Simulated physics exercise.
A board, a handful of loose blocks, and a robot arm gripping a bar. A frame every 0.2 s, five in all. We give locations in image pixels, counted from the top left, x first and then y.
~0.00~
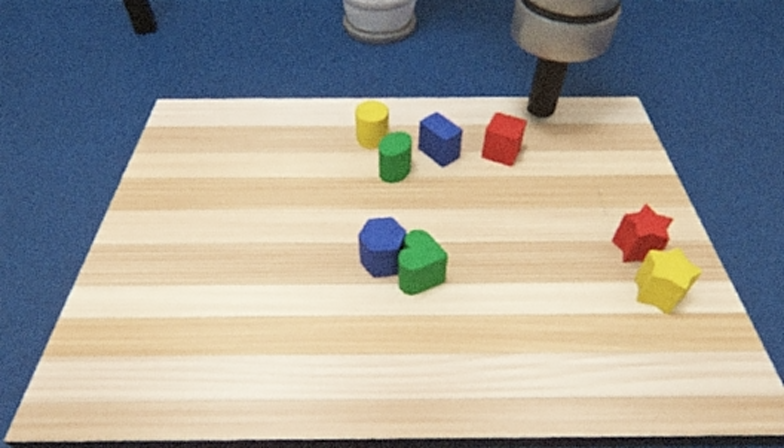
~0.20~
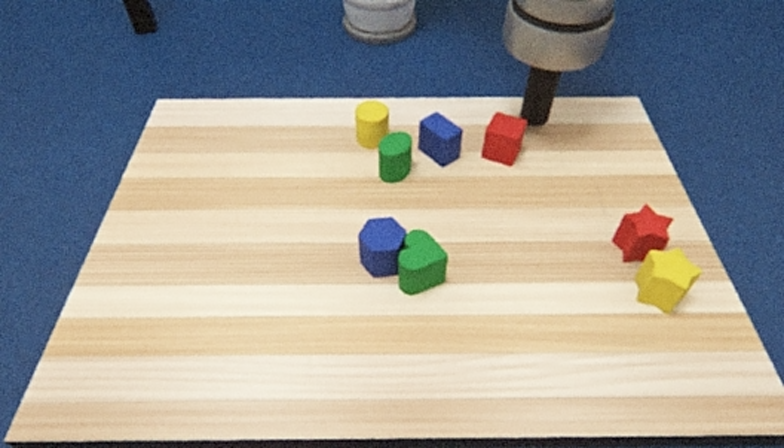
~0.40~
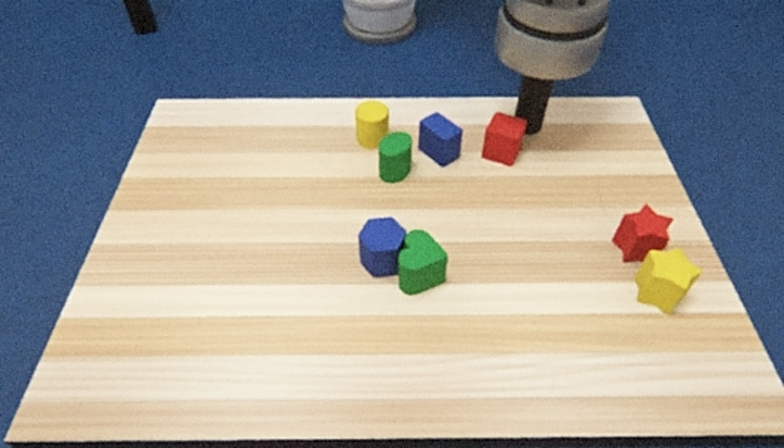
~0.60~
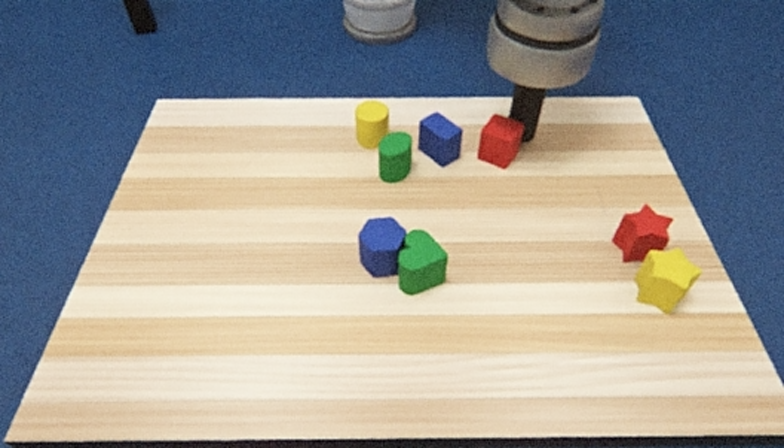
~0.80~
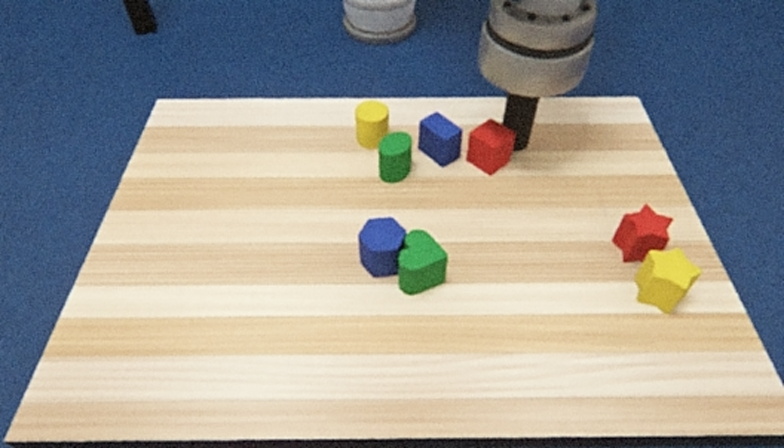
A robot arm moves its bar toward the red block and nudges it slightly left.
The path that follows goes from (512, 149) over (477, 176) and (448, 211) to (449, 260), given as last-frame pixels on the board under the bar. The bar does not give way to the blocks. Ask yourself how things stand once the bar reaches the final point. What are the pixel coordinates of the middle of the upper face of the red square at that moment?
The middle of the upper face of the red square will lie at about (421, 165) in the picture.
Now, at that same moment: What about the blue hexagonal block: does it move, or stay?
The block you're asking about stays where it is.
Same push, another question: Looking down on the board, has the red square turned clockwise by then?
In short: Yes.
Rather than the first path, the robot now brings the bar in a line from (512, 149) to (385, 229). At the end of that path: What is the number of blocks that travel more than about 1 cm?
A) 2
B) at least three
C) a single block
The answer is C.
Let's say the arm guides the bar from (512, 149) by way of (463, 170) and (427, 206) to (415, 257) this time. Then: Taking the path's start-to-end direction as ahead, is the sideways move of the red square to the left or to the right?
Towards the right-hand side.
The first path, step by step. One third of the way, bar at (477, 170); red square at (448, 154), turned 35° clockwise.
Two thirds of the way, bar at (448, 205); red square at (421, 165), turned 70° clockwise.
At the end, bar at (450, 253); blue hexagonal block still; green heart still; red square at (421, 165), turned 70° clockwise.
